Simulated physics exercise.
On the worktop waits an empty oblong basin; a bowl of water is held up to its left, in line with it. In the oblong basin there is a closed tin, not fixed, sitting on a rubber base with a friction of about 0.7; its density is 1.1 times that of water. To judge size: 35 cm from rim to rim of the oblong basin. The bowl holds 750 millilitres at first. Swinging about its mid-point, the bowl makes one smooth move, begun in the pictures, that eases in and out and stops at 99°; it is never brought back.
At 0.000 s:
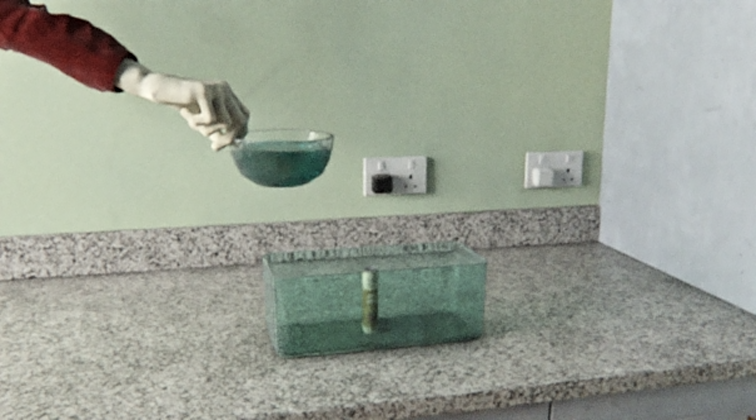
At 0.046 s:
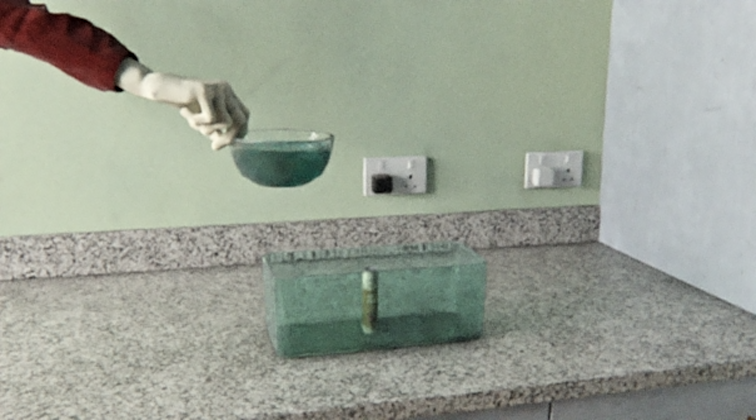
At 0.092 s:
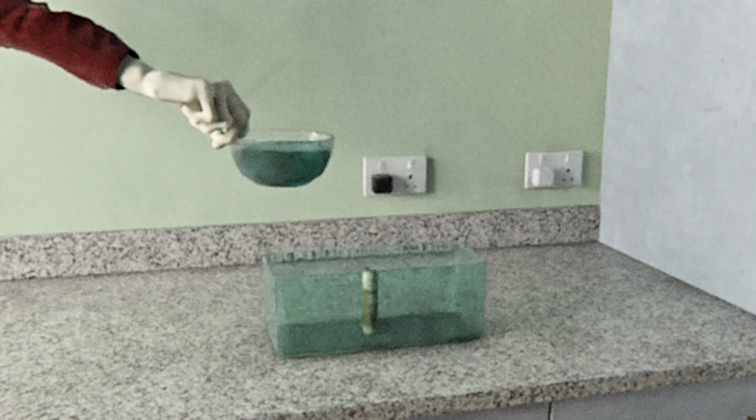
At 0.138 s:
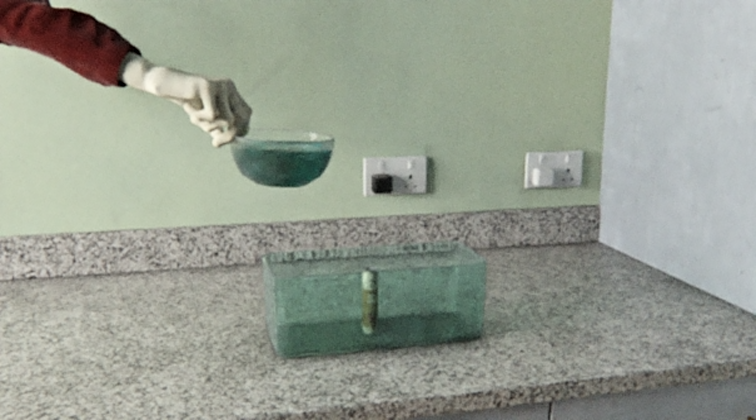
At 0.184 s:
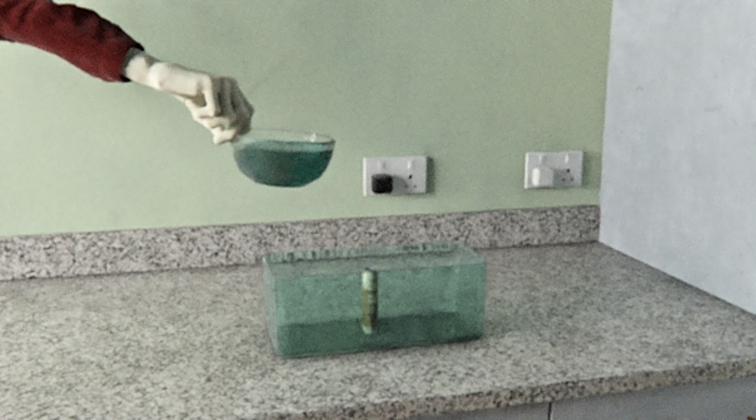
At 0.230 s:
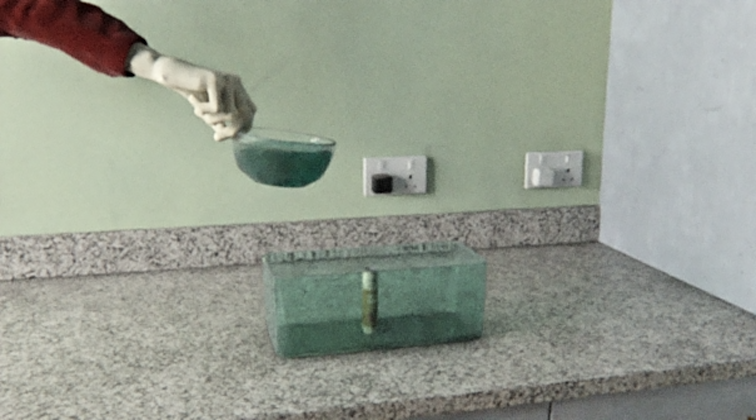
A hand holds a bowl of water above a clear basin and slowly tilts it slightly.
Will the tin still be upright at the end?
Watch, it's going to keep its feet.
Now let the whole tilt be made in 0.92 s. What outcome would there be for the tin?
Then the tin does not tip.
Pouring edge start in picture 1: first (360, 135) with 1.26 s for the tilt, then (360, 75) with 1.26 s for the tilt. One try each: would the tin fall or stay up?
Try 1: Tipped over; try 2: Still standing.
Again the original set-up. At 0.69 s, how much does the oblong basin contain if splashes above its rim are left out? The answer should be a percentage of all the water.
I reckon close to 10 percent of it.
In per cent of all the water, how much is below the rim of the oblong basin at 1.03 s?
Near 80 per cent of the total.
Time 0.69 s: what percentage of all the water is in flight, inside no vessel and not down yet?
Near 34 per cent at that time.
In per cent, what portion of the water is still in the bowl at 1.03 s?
About 7 % is still there.
Then, 0.69 s in, the tilt is 57° and 58 per cent is still to pour; the tin stands where it began.
Then, 1.03 s in, the tilt is 91° and 7 per cent is still to pour; the tin stands where it began.
Then, 1.38 s in, the tilt is 99° and 0 per cent is still to pour; the tin stands 1 cm from where it began.
Then, 1.76 s in, the tilt is 99° and 0 per cent is still to pour; the tin stands 1 cm from where it began.
Finally, the tin stands 1 cm from where it began.
